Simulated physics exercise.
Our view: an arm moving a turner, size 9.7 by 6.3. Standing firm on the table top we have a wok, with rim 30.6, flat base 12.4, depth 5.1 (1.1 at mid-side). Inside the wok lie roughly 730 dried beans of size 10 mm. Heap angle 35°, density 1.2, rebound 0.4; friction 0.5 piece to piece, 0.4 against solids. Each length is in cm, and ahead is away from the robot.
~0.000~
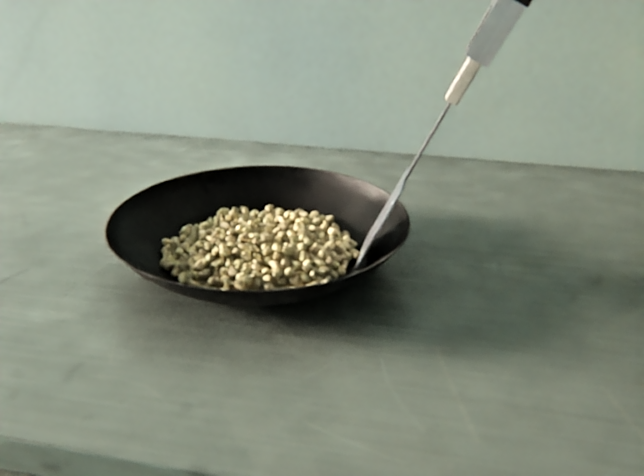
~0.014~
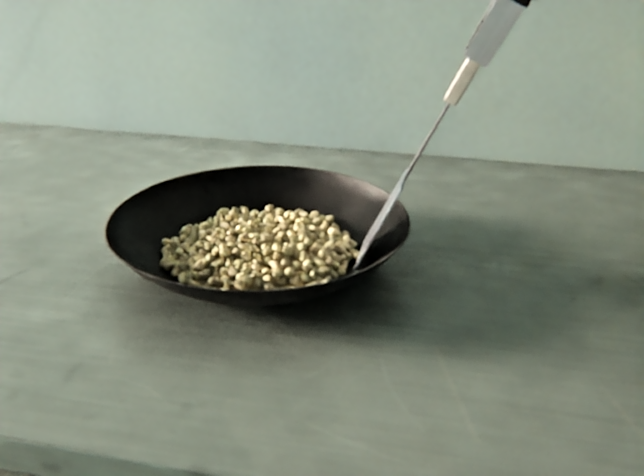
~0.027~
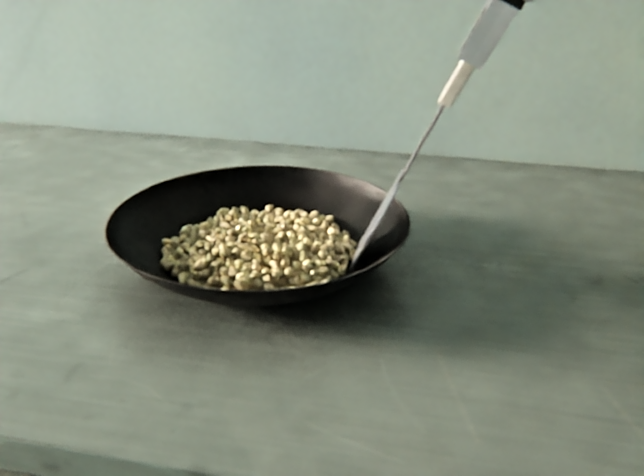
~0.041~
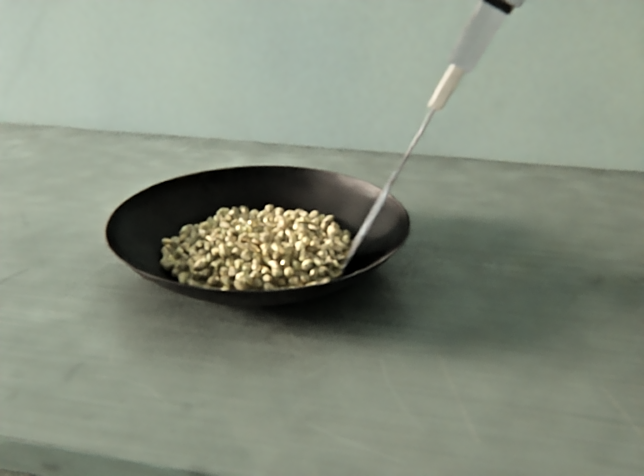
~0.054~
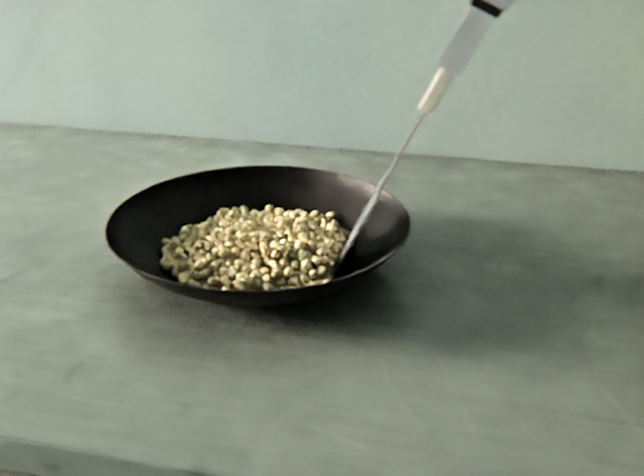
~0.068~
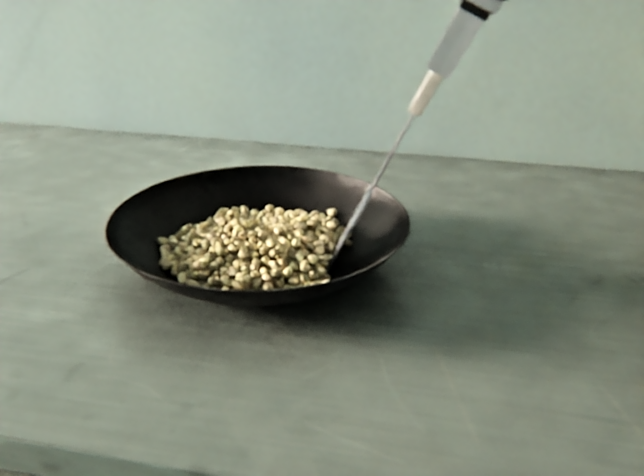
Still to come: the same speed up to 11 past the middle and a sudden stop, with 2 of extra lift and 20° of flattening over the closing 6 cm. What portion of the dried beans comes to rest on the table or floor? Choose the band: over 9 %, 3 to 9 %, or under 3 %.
Over 9 %.
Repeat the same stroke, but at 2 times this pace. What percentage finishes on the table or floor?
Near 25 in a hundred.
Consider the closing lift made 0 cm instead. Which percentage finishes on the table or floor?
Close to 15 in a hundred.
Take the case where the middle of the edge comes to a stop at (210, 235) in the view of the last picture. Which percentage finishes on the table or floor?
I'd estimate about 0 per cent.
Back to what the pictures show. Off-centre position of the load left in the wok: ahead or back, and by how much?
Offset: About 4.0 cm, ahead.
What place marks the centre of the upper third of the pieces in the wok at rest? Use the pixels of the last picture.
About (172, 226).
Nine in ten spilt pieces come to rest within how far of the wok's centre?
25 centimetres, give or take.
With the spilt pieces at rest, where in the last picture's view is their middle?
Close to (82, 239) in pixels.
After 0.17 s, sloping 65°, highest piece 5 above the table; 729 in the wok.
After 0.28 s, sloping 61°, highest piece 6 above the table; 729 in the wok.
After 0.53 s, sloping 45°, highest piece 6 above the table; 623 in the wok, 103 on the table or floor, 3 on the blade or in flight.
After 1.58 s, sloping 45°, highest piece 6 above the table; 622 in the wok, 107 on the table or floor.
At rest, 622 in the wok, 107 on the table or floor. That is 15 % on the table or floor.
